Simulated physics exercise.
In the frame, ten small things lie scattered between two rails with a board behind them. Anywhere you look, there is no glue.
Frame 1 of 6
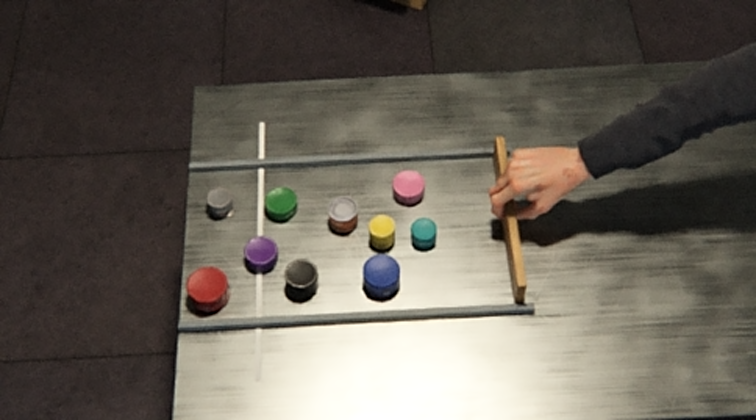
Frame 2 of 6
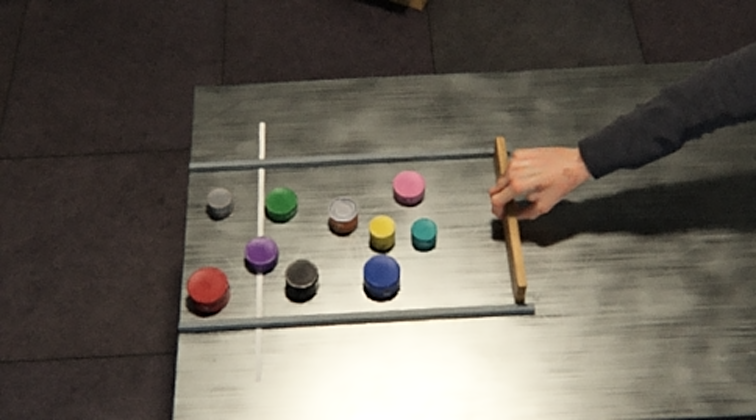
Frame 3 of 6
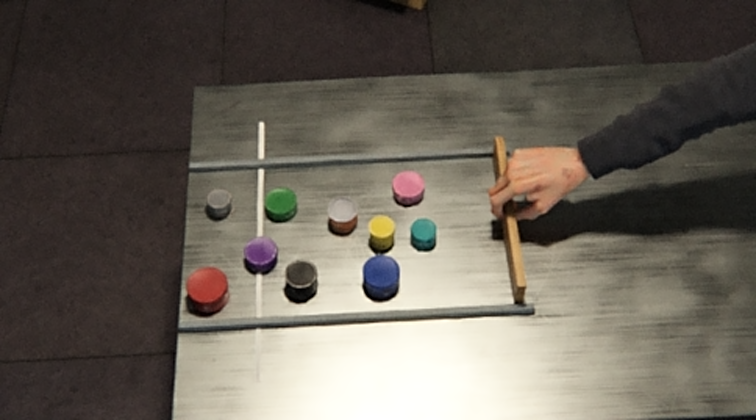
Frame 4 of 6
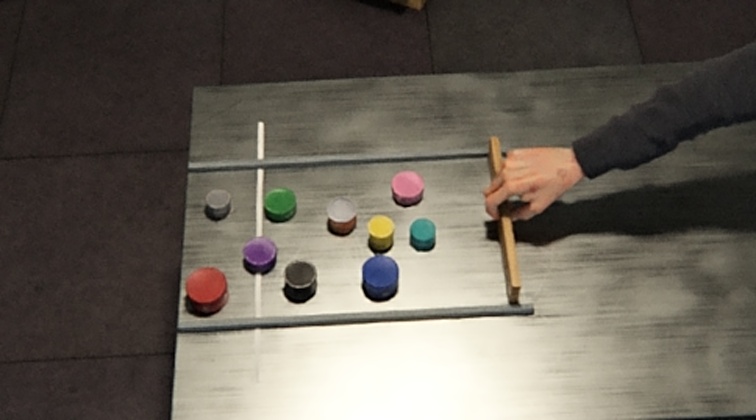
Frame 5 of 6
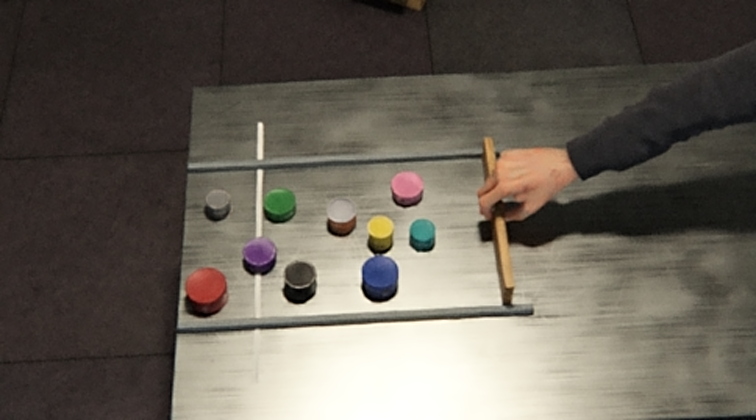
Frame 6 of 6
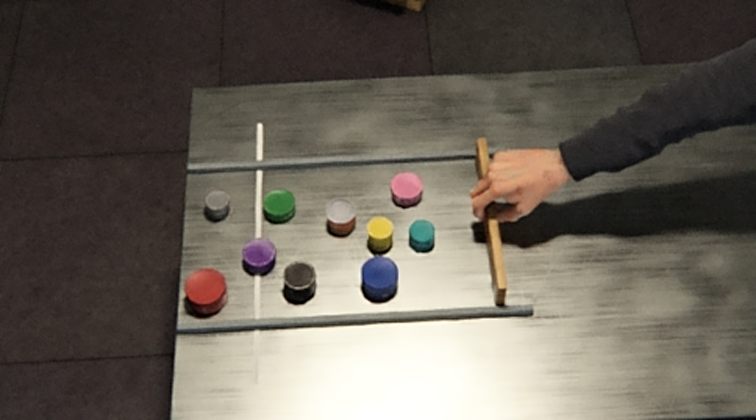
In the video, ten small coloured pots sit scattered between two rails on a dark table, near a pale strip of tape, while a hand at the right holds a wooden board and slides it slightly left without touching them.
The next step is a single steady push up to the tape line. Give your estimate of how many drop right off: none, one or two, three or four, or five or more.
My estimate: One or two.
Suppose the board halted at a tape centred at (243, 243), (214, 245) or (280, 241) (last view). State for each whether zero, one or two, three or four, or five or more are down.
Lab note - count at each position: Either one or two; five or more; none at all.
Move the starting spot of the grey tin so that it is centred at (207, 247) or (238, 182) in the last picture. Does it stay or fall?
Well, the grey tin stays aboard in the first case and stays aboard in the second.
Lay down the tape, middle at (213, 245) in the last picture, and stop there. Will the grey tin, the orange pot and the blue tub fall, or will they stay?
Going in order, the grey tin goes off the edge, then the orange pot keeps its spot, then the blue tub keeps its spot.
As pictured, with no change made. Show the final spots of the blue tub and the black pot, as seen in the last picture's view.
The blue tub settles near (238, 288); as for the black pot, near (202, 291).
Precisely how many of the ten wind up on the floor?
Tally: 1.
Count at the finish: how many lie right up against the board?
At rest, 4 are in contact.
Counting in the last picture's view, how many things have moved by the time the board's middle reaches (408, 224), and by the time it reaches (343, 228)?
3, then 6.
Early on, none off yet; red tub at rest near (207, 292); grey tin at rest near (219, 205); purple pot at rest near (260, 256).
Finally, the number that fall off is one or two; lost, red tub.
